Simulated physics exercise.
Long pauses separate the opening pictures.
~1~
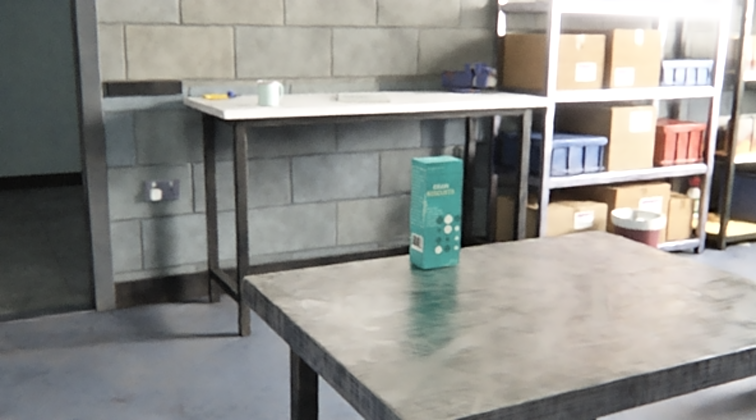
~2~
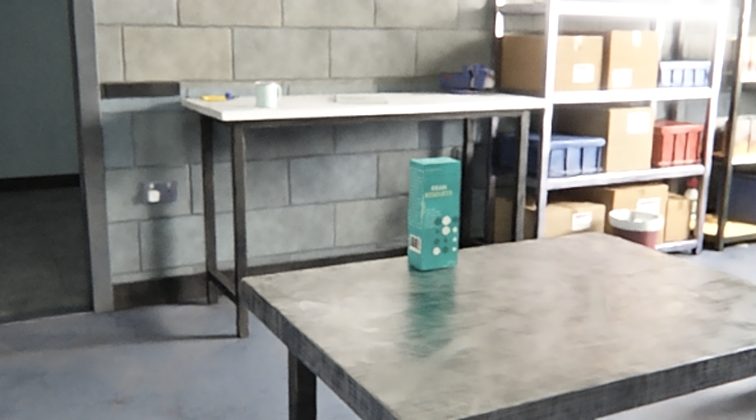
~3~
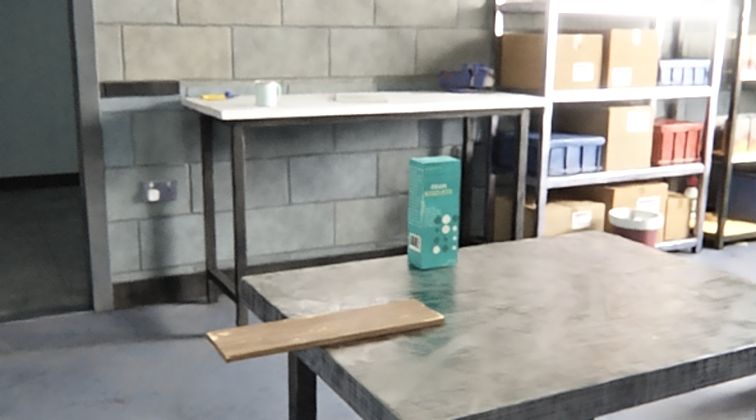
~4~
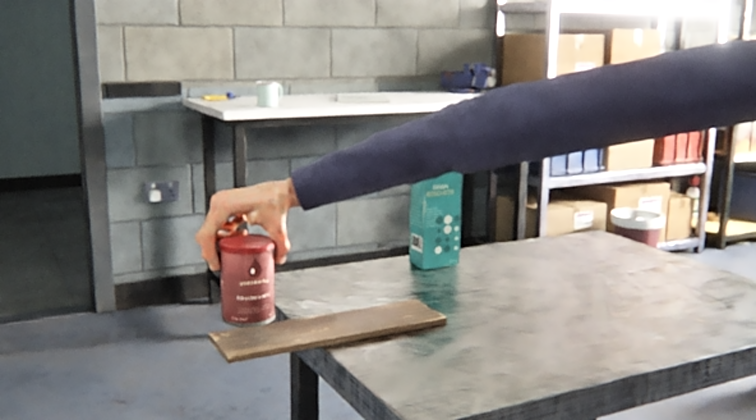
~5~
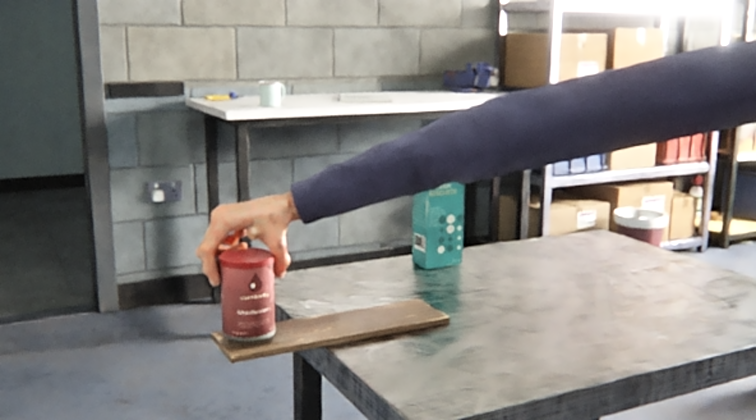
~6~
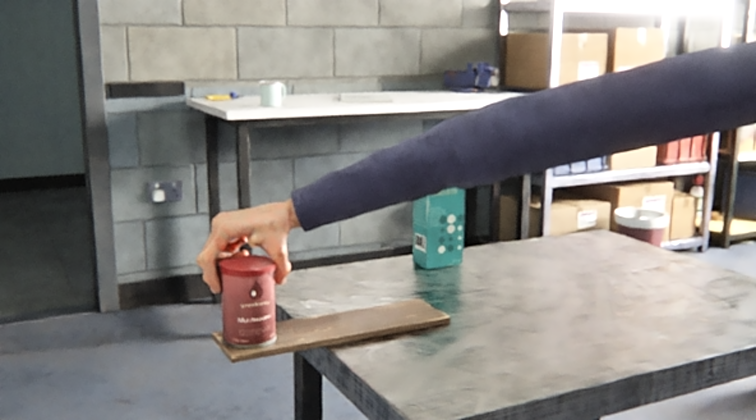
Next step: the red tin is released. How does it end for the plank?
It will most likely not survive the release.
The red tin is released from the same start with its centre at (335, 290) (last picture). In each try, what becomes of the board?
Outcome: Stable.
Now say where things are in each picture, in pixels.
The last thing is not in view yet; turquoise carton (436, 212), in the first picture.
The last thing is not in view yet; turquoise carton (434, 213), in the second picture.
The last thing is not in view yet; turquoise carton (434, 212), in the third picture.
Still above its spot; red tin (247, 280); turquoise carton (435, 212), in the fourth picture.
Still above its spot; red tin (248, 293); turquoise carton (438, 212), in the fifth picture.
Set down, still held; red tin (249, 301); turquoise carton (439, 212), in the sixth picture.
Then, 0.40 s after the last picture, red tin now down on the floor or falling; brown board on its side.
Then, 0.50 s after the last picture, brown board now down on the floor or falling.
Then, 0.70 s after the last picture, things are still on the move.
Then, 0.90 s after the last picture, as before.
At rest, down on the floor or falling, brown board and red tin; turquoise carton in place. The board goes over.
